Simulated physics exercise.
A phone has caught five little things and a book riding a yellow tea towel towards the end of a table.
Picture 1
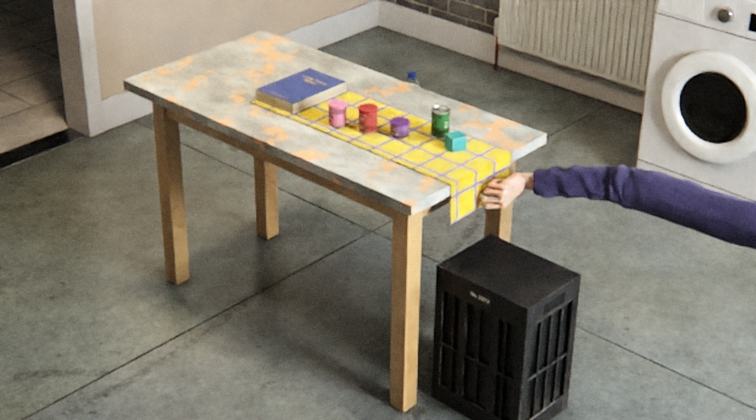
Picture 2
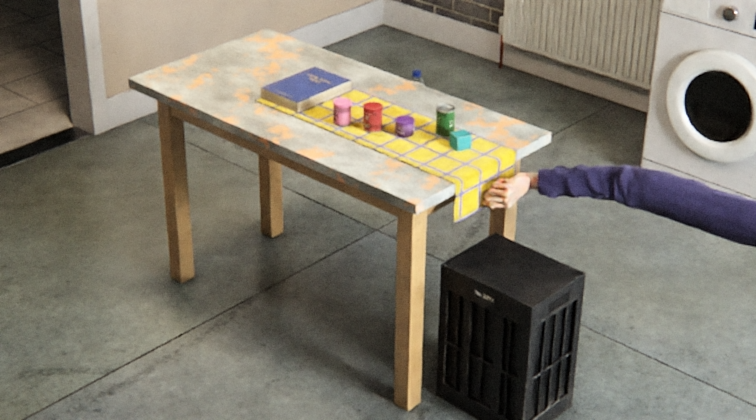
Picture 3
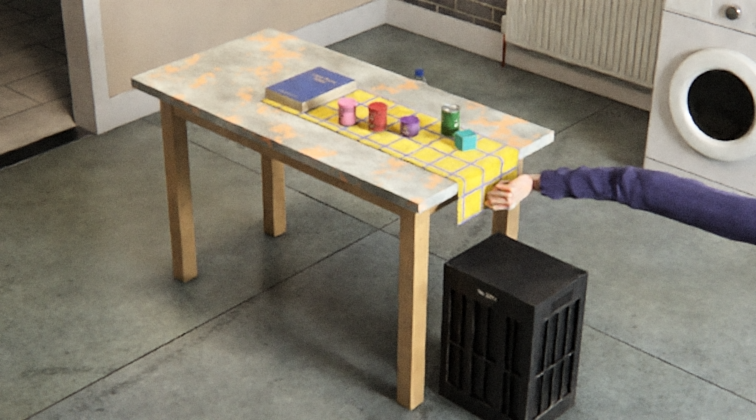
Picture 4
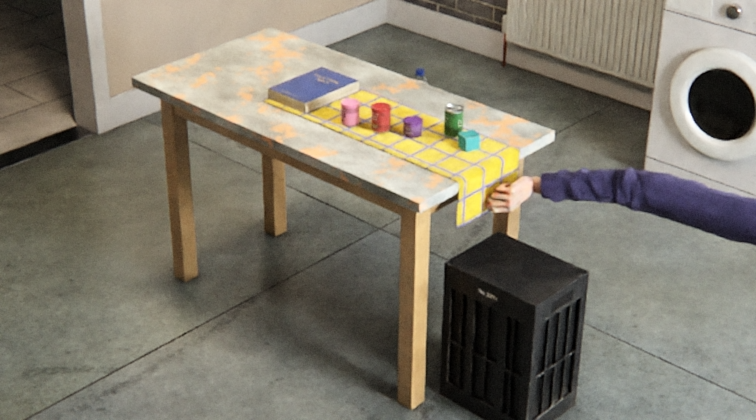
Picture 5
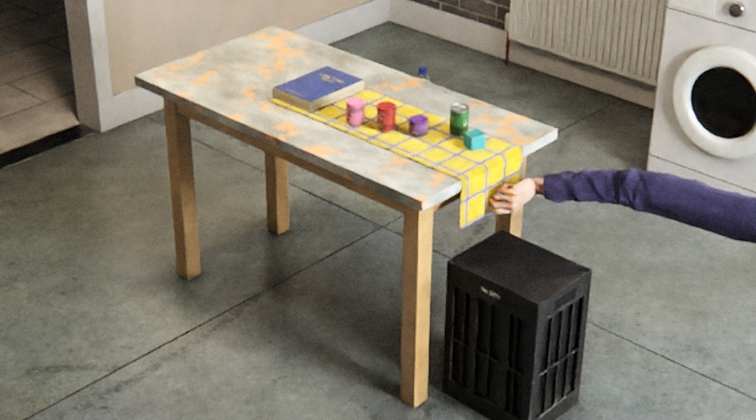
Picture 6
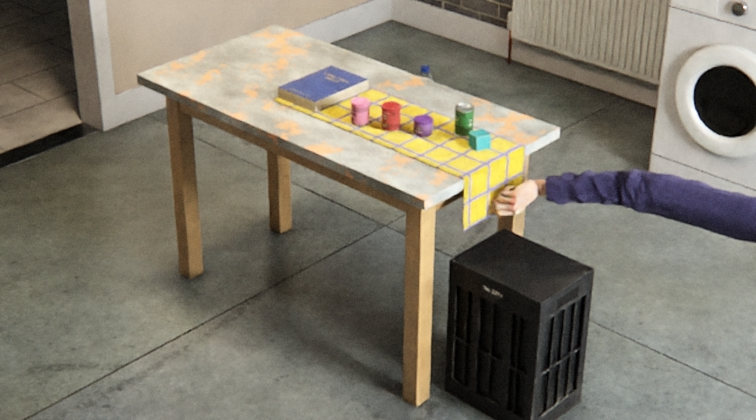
Yellow checked cloth sliding slowly rightward along a table, carrying a book and small colourful pots as a hand grips its end.
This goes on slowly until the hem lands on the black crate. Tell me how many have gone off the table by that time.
Count: One.
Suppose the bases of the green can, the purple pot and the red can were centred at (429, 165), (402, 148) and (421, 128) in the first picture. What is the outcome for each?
Green can: Lost. Purple pot: Safe. Red can: Safe.
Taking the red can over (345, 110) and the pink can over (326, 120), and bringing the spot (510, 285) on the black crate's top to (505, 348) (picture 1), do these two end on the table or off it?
The red can stays put; the pink can stays put.
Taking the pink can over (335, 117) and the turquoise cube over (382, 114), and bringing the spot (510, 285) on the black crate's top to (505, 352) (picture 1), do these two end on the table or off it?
Result: Pink can still there, turquoise cube still there.
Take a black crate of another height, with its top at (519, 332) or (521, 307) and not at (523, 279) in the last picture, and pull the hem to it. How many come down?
We'd get 3 in the first case and 2 in the second.
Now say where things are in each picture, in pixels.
In the first frame, hem (450, 225); turquoise cube (456, 135); green can (441, 109); purple pot (400, 121); red can (368, 107); pink can (337, 103); top of the crate (510, 285).
In the second frame, hem (453, 223); turquoise cube (461, 133).
In the third frame, hem (458, 226); green can (451, 108).
In the fourth frame, hem (456, 227); purple pot (413, 120); top of the crate (518, 282).
In the fifth frame, hem (460, 229); red can (386, 105).
In the sixth frame, hem (463, 232); turquoise cube (480, 133); green can (465, 107); purple pot (423, 119); red can (391, 105); pink can (360, 101).
Early on, hem on the crate; turquoise cube gone.
Finally, hem on the crate; turquoise cube gone. It carries off one.
